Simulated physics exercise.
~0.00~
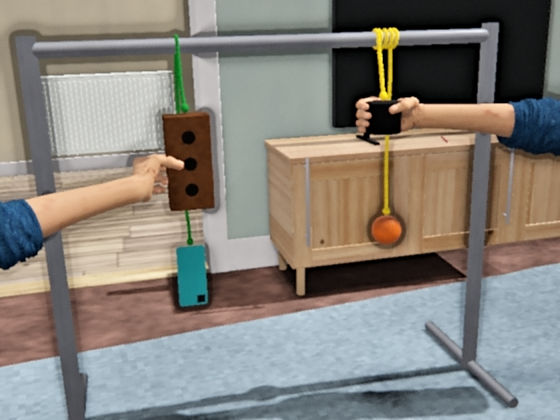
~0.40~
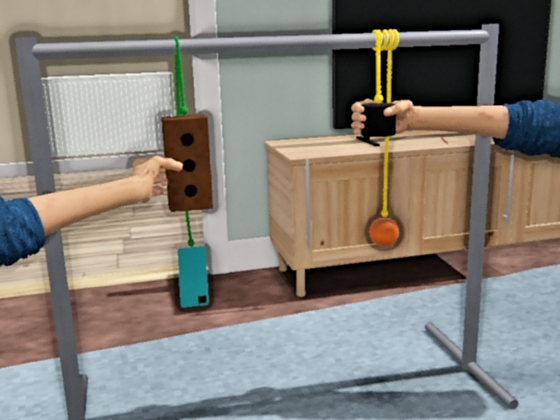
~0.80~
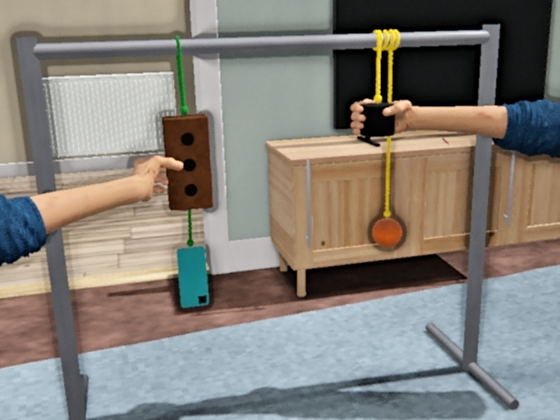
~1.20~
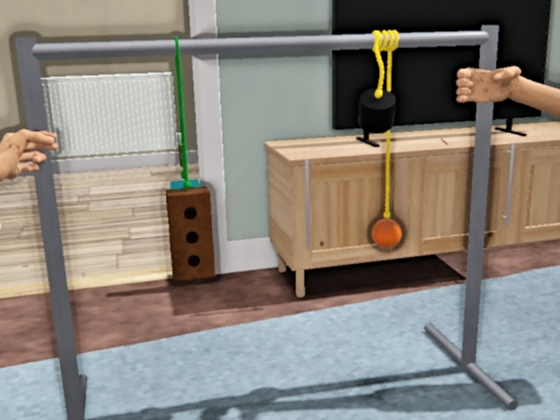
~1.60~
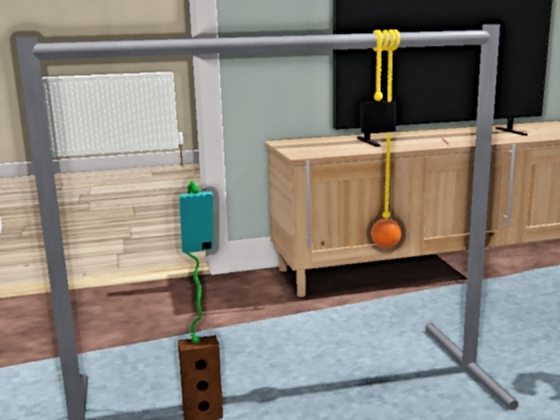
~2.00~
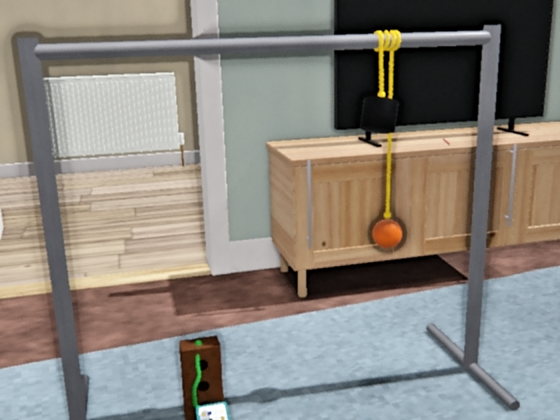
A brown brick dropped from a metal bar once two hands let go, drawing its green cord over and landing on the floor with the teal phone beside it, while the black object on yellow cord stayed hanging above an orange ball.
